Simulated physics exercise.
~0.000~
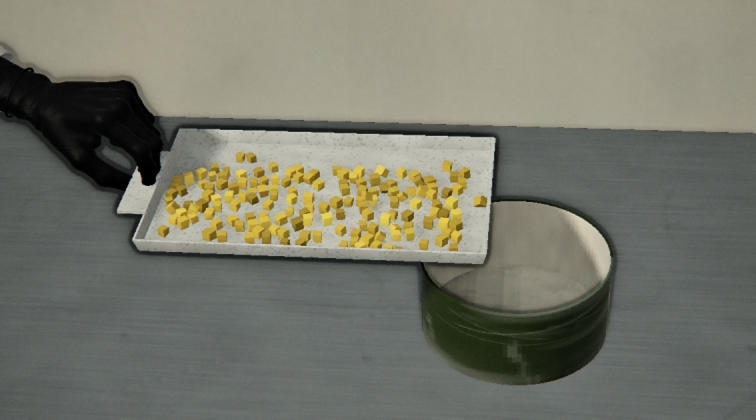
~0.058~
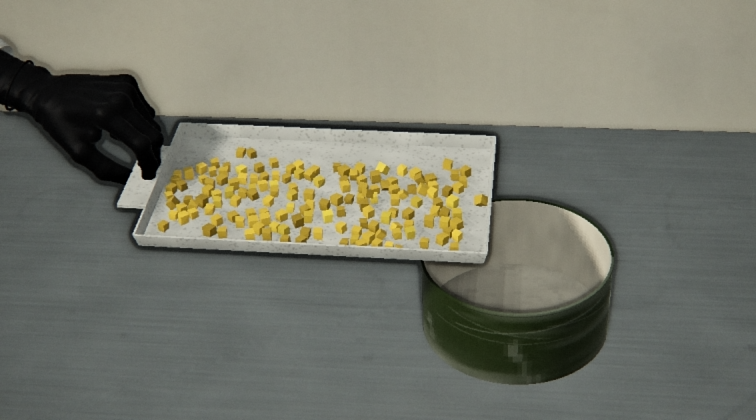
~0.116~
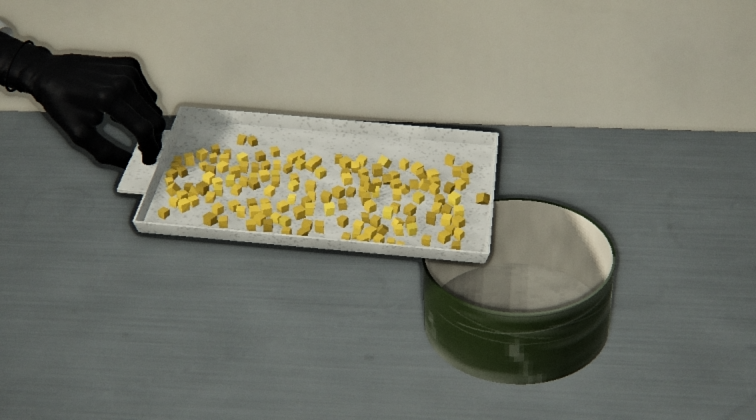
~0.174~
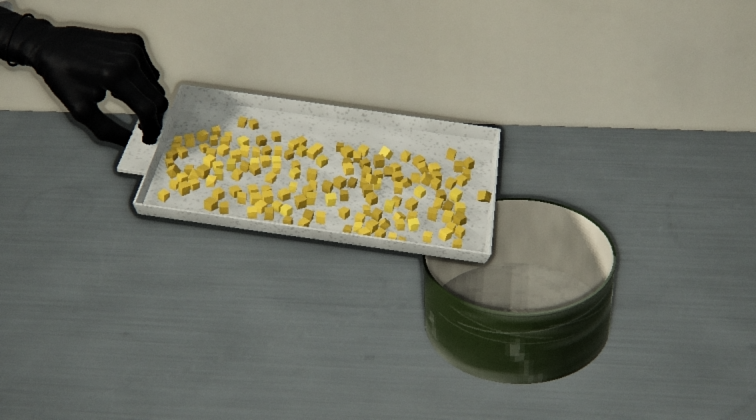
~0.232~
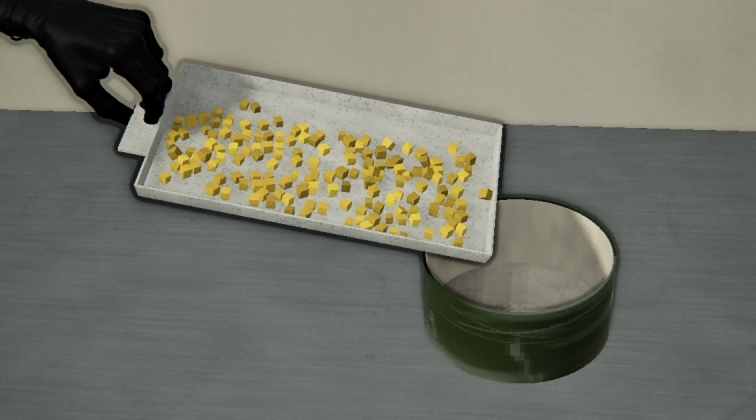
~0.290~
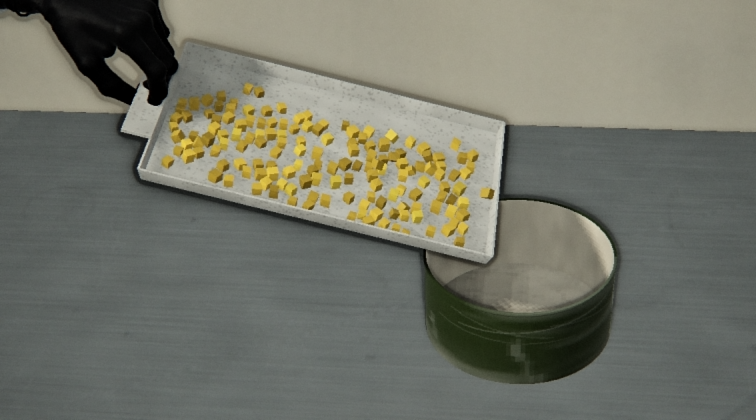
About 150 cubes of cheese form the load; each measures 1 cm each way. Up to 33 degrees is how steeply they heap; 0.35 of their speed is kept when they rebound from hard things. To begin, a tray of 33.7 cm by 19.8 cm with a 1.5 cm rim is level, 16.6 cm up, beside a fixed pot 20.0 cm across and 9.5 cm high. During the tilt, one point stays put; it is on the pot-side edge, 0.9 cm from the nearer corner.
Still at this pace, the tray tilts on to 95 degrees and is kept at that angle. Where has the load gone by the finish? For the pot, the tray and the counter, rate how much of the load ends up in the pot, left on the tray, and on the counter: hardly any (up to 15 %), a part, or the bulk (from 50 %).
Pot: A part; tray: Hardly any; counter: The bulk.
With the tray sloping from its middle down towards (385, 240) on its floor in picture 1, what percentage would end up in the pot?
Around 0 percent of them.
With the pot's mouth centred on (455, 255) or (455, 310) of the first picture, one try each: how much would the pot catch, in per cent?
About 0 percent the first time and about 60 percent the second.
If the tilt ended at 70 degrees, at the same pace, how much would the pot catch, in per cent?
10 per cent.
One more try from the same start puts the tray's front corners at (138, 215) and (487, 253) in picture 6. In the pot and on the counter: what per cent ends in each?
That works out as pot 0 and counter 100.
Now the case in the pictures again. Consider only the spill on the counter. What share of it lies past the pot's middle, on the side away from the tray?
I reckon around 80 per cent.
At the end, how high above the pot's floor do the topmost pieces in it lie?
I'd say near 1.5 centimetres.
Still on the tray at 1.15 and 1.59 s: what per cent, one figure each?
Roughly 55 then 10.
After 0.81 s, tilt 54 degrees; the tray holds 100 %, the pot 0 %.
Then, at 1.15 s, tilt 79 degrees; the tray holds 55 %, the pot 10 %.
Then, at 1.59 s, tilt 95 degrees; the tray holds 10 %, the pot 20 %.
At rest (2.7 s), pot 25 %, tray 0 %, counter 75 %.
